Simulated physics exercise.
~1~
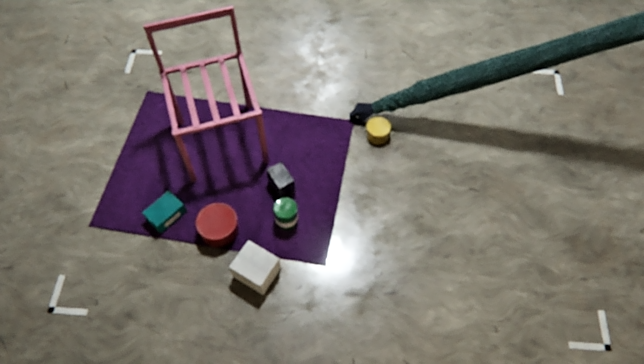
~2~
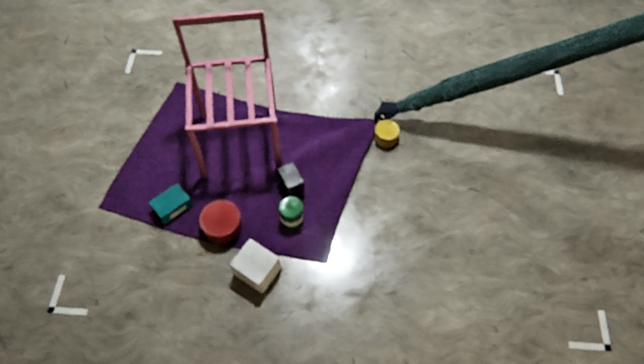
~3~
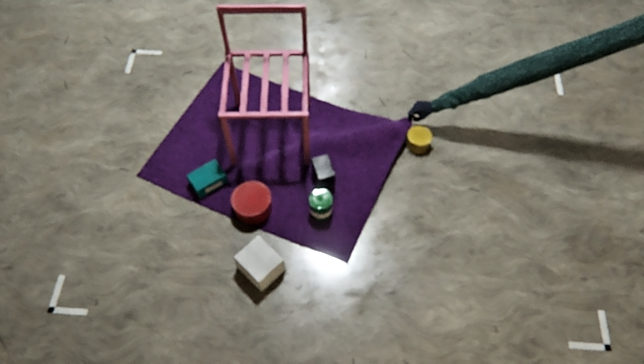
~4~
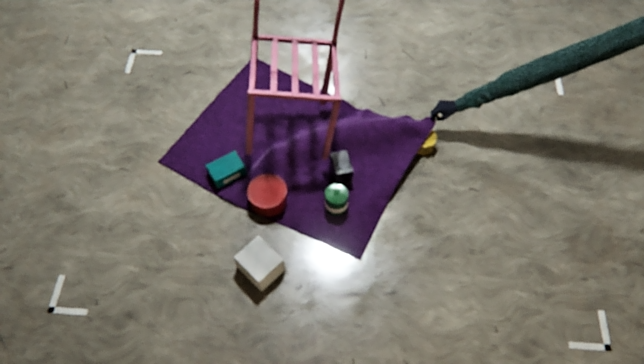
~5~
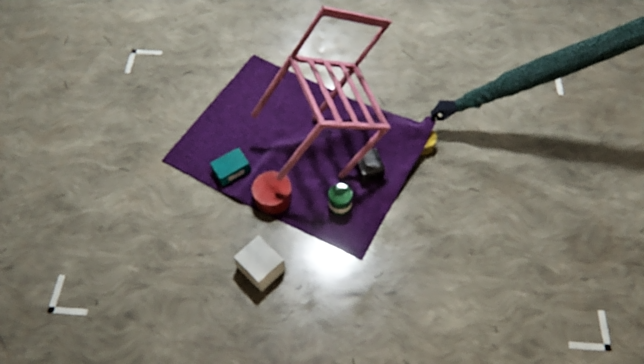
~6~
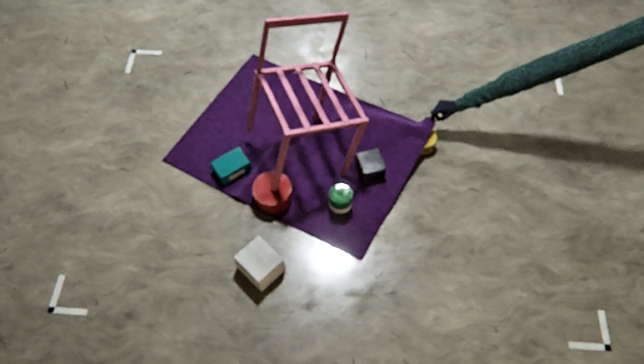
On a grey stone-like floor with white corner marks, a purple dust sheet holds a pink chair, a black crate, a teal box, a red bin and a green pot, while a white box and a yellow bin sit beside it. A long dark green arm grips the sheet's right corner and pulls it rightward, carrying the load along. As the corner comes to cover part of the yellow bin, the chair begins to tilt. The sheet stops, but the chair swings further over and the crate tips onto its side. Finally the chair rocks partway back, ending askew above the red bin, with the white box still in place.
